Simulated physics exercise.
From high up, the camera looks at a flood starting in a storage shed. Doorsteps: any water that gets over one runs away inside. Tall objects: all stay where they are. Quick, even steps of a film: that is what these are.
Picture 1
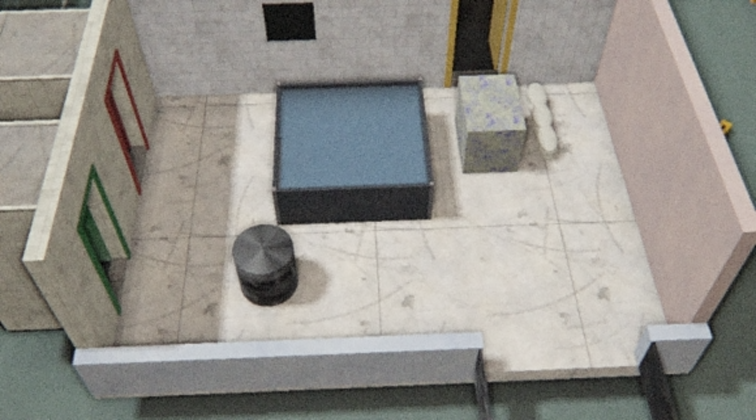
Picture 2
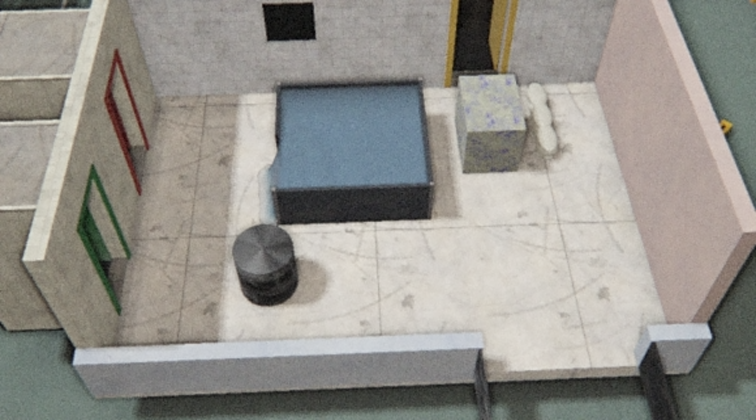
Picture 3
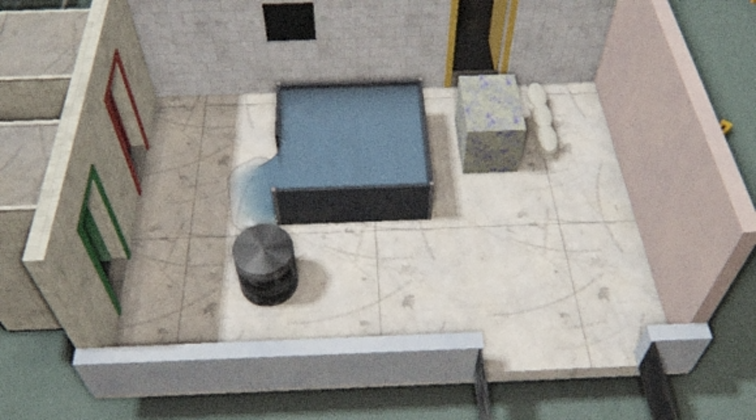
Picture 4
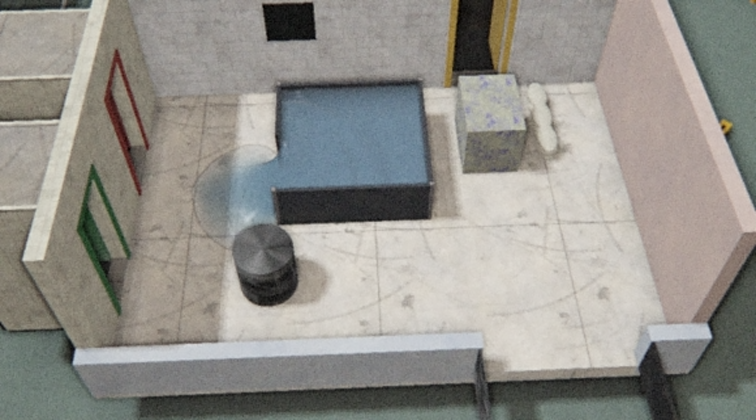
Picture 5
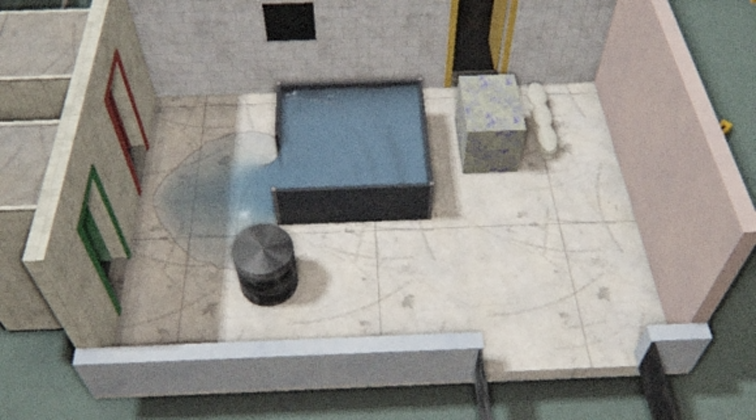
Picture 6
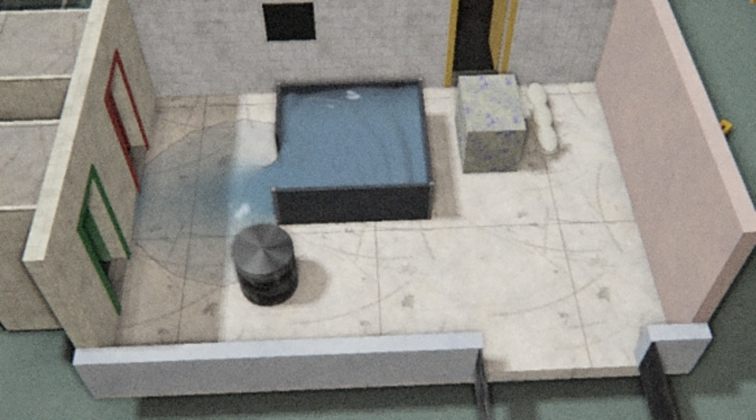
The clip shows a high view of a walled room with a blue water tank, a dark cylinder and a patterned block. Water pours from a gap in the tank's left side and spreads leftward across the pale floor.
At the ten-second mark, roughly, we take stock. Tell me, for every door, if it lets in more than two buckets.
My prediction: The red door will be deluged, the green door will be deluged, the yellow door will not go over two buckets.
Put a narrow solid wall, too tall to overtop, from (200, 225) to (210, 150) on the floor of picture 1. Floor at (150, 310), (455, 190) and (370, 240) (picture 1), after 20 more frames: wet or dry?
Submerged, spared, then spared.
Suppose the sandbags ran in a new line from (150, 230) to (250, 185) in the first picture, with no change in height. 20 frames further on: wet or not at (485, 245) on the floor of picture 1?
There: Clear.
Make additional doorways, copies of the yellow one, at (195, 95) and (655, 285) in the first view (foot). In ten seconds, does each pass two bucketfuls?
The first door ends up above and the second ends up below.
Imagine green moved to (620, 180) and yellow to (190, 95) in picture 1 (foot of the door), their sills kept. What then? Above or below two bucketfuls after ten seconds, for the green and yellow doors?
Green door: Comes in low; yellow door: Comes in high.
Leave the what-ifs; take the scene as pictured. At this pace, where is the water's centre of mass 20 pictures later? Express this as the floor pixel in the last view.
Centre of the water: Near (278, 195).
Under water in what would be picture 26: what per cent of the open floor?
About 45 per cent.
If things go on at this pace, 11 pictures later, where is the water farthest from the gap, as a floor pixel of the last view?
The front should reach about (110, 372).
A moment on, water covers 25 % of the floor; the red door over two buckets in, the green door under two buckets in, the yellow door not reached.
Next, water covers 25 % of the floor; the red door far over two buckets in, the green door over two buckets in, the yellow door not reached.
Then, water covers 45 % of the floor; the red door far over two buckets in, the green door far over two buckets in, the yellow door not reached.
Later, water covers 85 % of the floor; the red door far over two buckets in, the green door far over two buckets in, the yellow door wet at the sill, nothing in.
In the end, water covers 95 % of the floor; the red door far over two buckets in, the green door far over two buckets in, the yellow door wet at the sill, nothing in.
